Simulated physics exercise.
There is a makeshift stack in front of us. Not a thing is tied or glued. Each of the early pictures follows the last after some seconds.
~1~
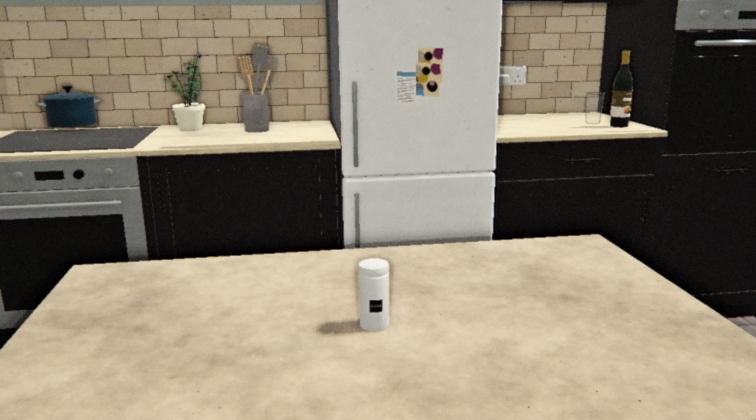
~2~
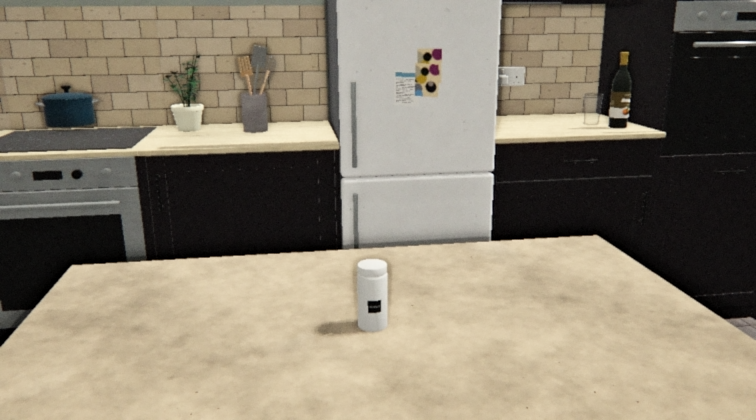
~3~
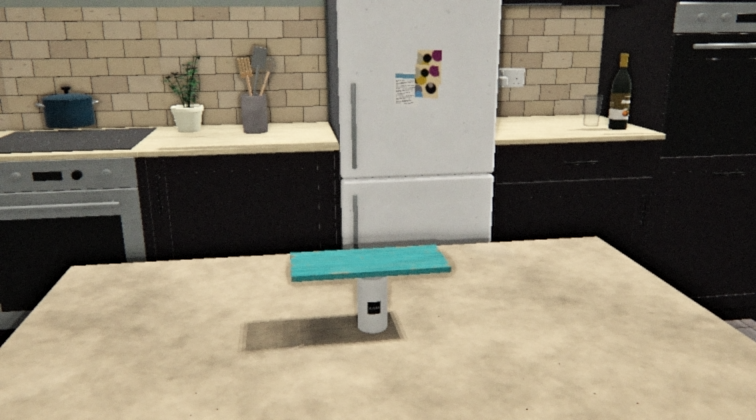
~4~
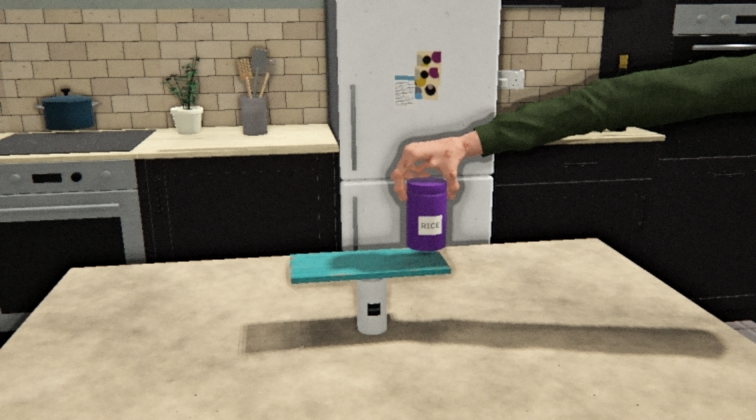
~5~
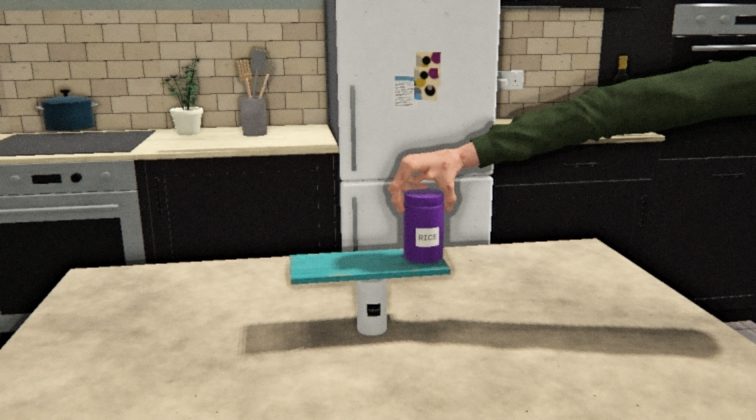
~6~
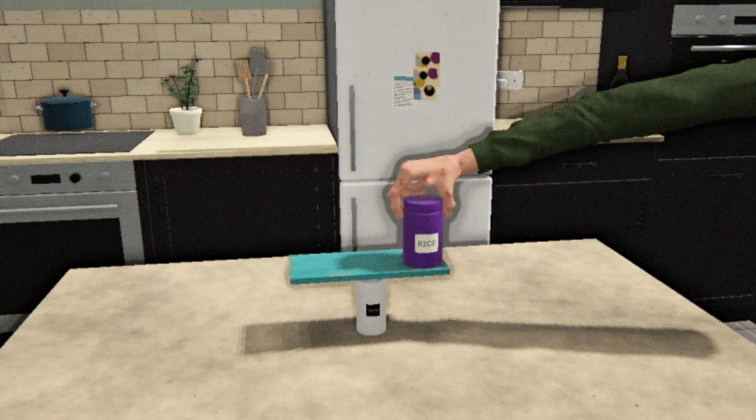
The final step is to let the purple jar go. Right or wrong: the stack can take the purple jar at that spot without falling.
Wrong.
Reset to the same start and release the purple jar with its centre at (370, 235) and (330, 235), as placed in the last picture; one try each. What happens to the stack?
First case: It remains standing; second case: It collapses.
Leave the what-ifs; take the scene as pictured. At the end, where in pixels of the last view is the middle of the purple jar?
The object finishes somewhere near (480, 316).
Then, 0.30 s after the last picture, purple jar now fallen; turquoise board tipped 38° from how it was.
Then, 0.50 s after the last picture, turquoise board on its side.
Then, 0.70 s after the last picture, turquoise board upside down.
Then, 0.90 s after the last picture, turquoise board now fallen.
At rest, fallen, turquoise board and purple jar; white jar in place. Seen from the same camera at the end, purple jar near (480, 316). The stack loses its balance.
